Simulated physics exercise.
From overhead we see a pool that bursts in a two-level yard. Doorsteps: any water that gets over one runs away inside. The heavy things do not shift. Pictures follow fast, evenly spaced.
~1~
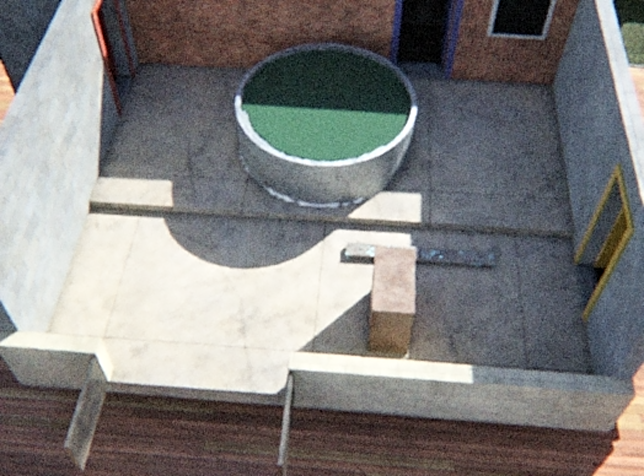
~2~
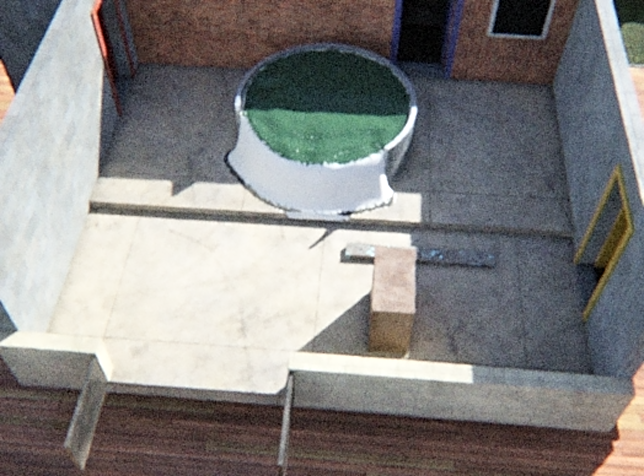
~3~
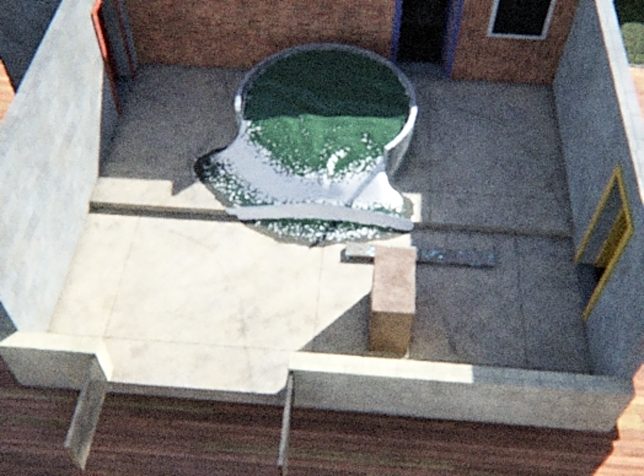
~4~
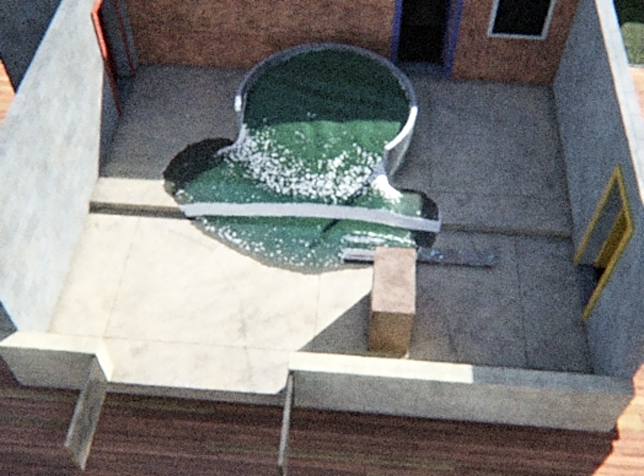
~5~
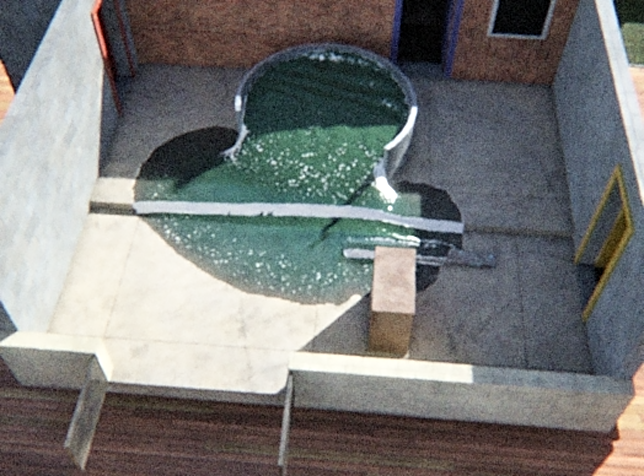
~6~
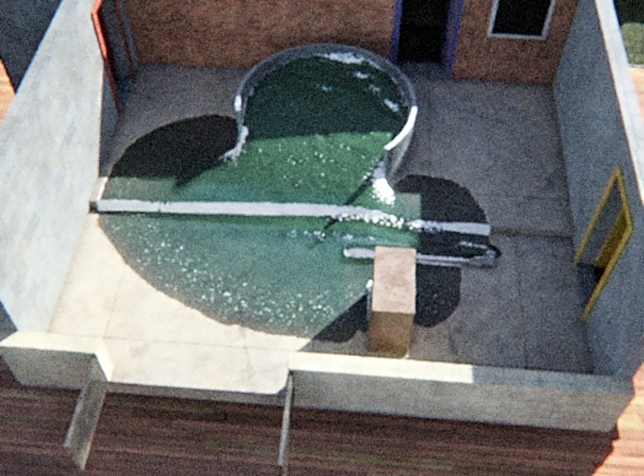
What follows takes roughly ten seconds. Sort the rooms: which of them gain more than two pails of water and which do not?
The yellow door gains more; the blue door gains no more; the red door gains no more.
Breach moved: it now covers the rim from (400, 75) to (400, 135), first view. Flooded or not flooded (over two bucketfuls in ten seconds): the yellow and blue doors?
So the yellow one breaks the limit and the blue one breaks the limit.
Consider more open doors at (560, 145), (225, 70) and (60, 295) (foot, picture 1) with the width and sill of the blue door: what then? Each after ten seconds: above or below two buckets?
Door by door, it goes misses the line, misses the line, clears the line.
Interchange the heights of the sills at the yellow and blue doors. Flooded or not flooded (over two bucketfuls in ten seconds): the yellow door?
To put it shortly, the yellow receives less.
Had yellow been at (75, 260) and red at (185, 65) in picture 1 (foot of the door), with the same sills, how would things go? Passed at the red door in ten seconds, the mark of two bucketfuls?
In this case the red door remains within bounds.
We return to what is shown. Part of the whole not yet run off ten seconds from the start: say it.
About 42 %.
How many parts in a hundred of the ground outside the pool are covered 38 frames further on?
Estimate: Some 75 in a hundred.
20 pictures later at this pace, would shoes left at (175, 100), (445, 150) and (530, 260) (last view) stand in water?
Point by point: Inundated, not yet wet, inundated.
A moment on, water covers 60 % of the floor; the yellow door wet at the sill, nothing in, the blue door not reached, the red door not reached.
Next, water covers 60 % of the floor; the yellow door under two buckets in, the blue door not reached, the red door wet at the sill, nothing in.
Then, water covers 70 % of the floor; the yellow door over two buckets in, the blue door not reached, the red door wet at the sill, nothing in.
Later, water covers 75 % of the floor; the yellow door over two buckets in, the blue door not reached, the red door wet at the sill, nothing in.
In the end, water covers 70 % of the floor; the yellow door far over two buckets in, the blue door not reached, the red door wet at the sill, nothing in.
